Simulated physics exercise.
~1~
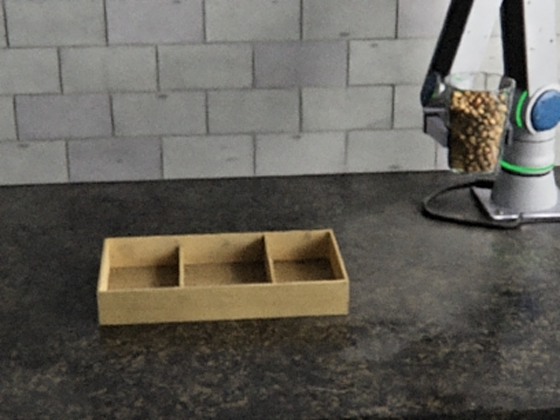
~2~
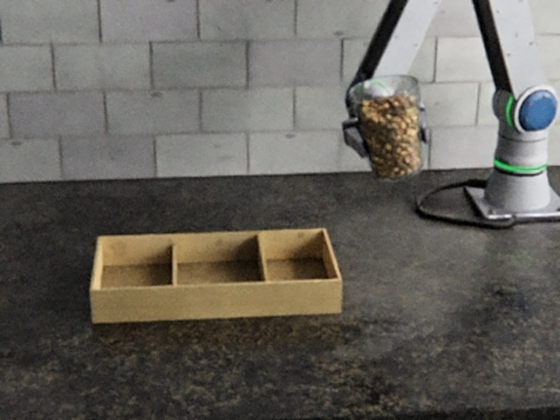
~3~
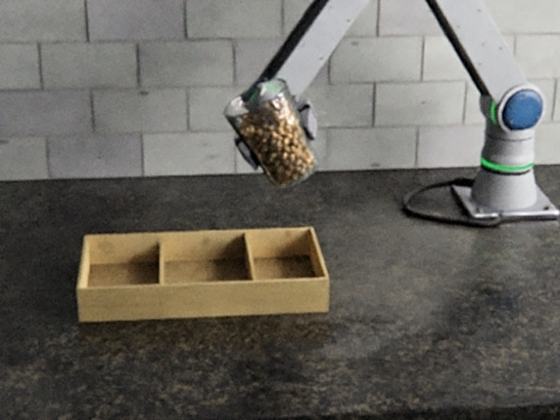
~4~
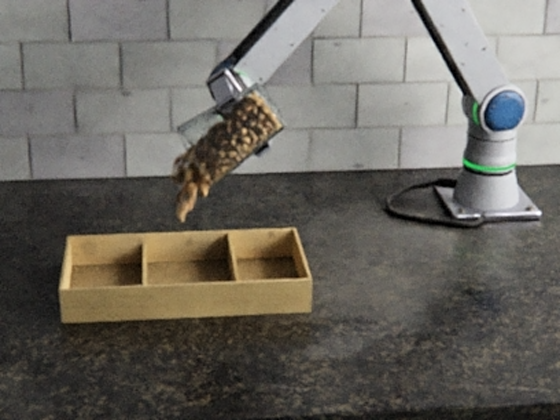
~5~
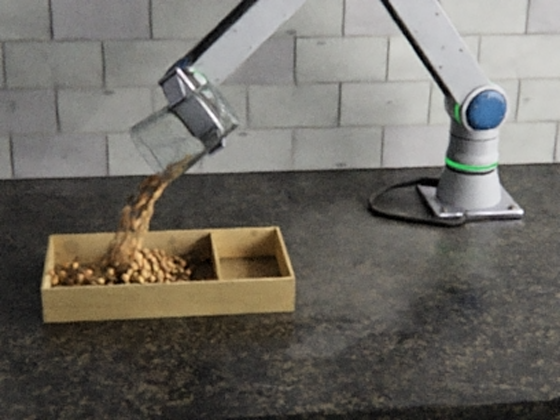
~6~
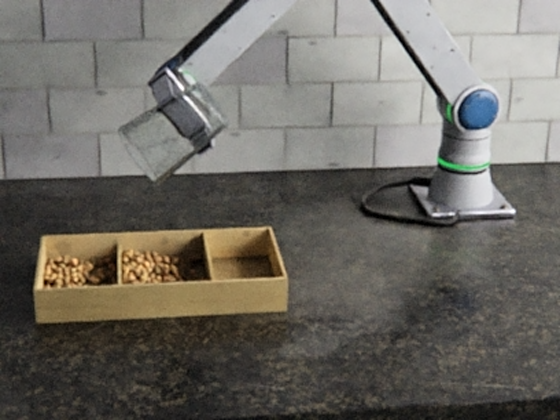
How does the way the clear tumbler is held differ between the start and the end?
At the start the robot arm holds the tumbler upright, full of chickpeas. By the end it is tipped upside down and empty above the box.
On a dark countertop, a robot arm tips chickpeas from a clear tumbler into a divided box.
